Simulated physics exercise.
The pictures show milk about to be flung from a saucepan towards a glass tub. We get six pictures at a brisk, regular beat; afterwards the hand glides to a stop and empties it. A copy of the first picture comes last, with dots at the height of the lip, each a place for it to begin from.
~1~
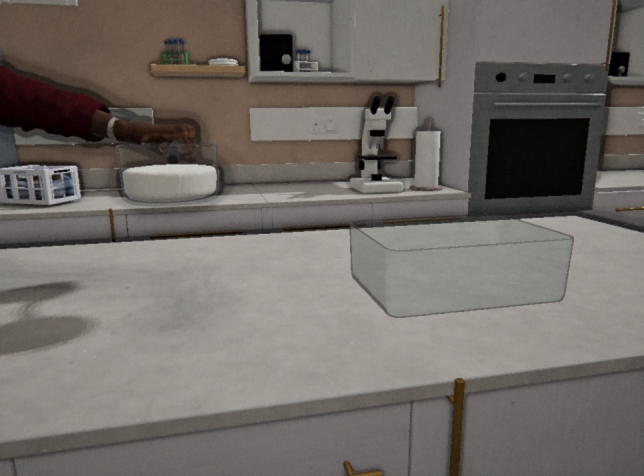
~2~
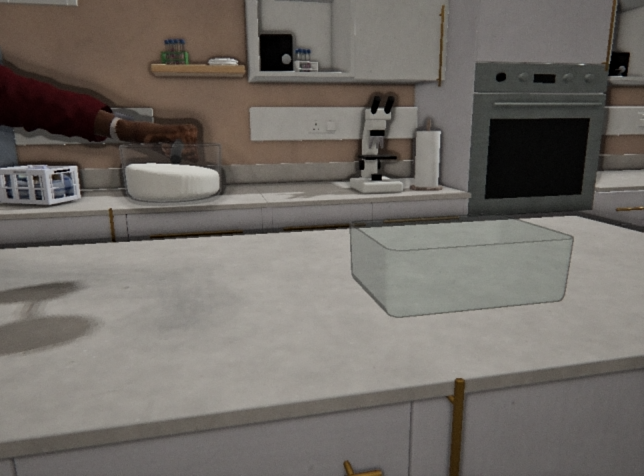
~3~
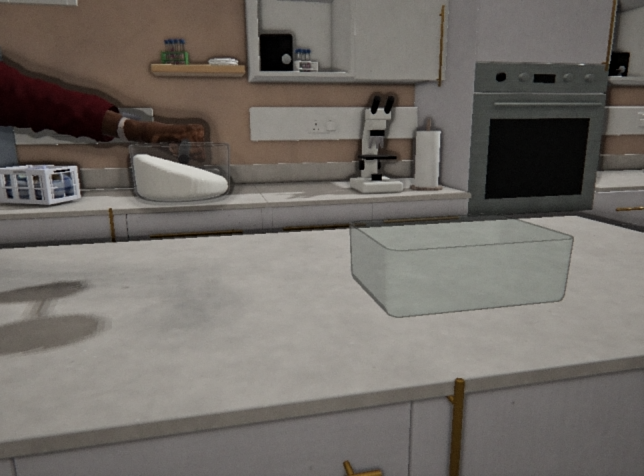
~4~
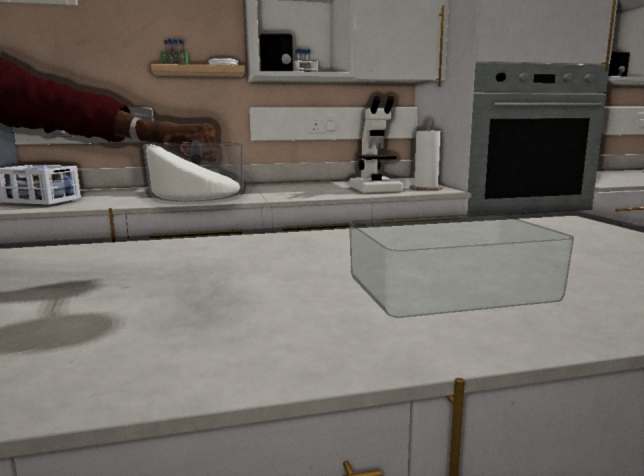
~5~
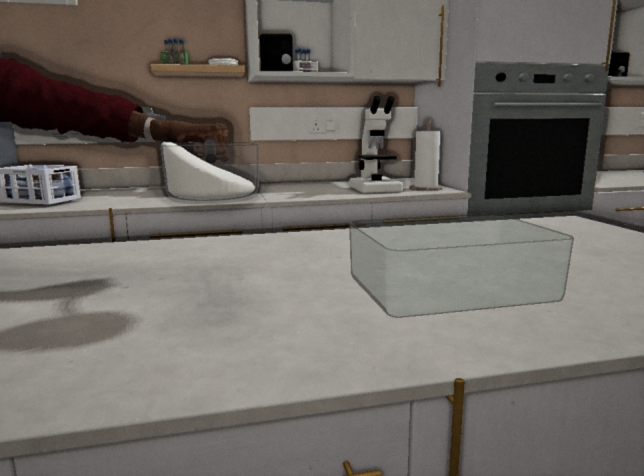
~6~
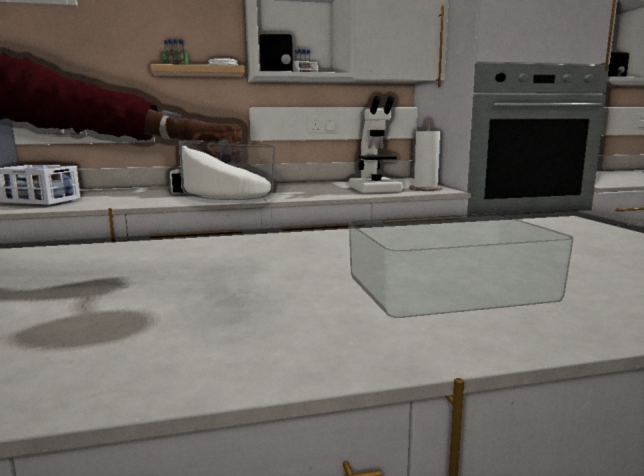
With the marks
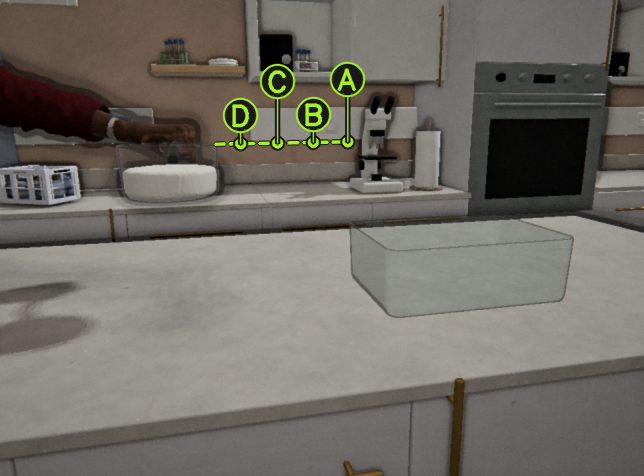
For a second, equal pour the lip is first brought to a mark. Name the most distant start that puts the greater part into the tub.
I would pick dot C.
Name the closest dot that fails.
The answer is D.
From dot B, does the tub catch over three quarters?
Yes, clearly.
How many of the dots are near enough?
Three.
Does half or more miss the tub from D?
Yes, that goes wrong.
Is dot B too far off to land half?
No, that is safe.
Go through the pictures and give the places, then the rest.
The first picture shows upright, lip at (215, 144); tub from (385, 317) to (561, 299); nothing has left yet.
The second picture shows upright, lip at (218, 144); nothing has left yet.
The third picture shows upright, lip at (227, 143); nothing has left yet.
The fourth picture shows upright, lip at (240, 143); nothing has left yet.
The fifth picture shows upright, lip at (256, 143); nothing has left yet.
The sixth picture shows tipped about 3°, lip at (273, 145); nothing has left yet.
On the marked copy, A at (347, 141); B at (313, 142); C at (277, 143); D at (240, 143).
With A, about 94 % lands in the tub, 2 % falls short and 4 % goes beside or beyond.
With B, about 92 % lands in the tub, 2 % falls short and 7 % goes beside or beyond.
With C, about 64 % lands in the tub, 31 % falls short and 5 % goes beside or beyond.
With D, about 37 % lands in the tub, 60 % falls short and 3 % goes beside or beyond.
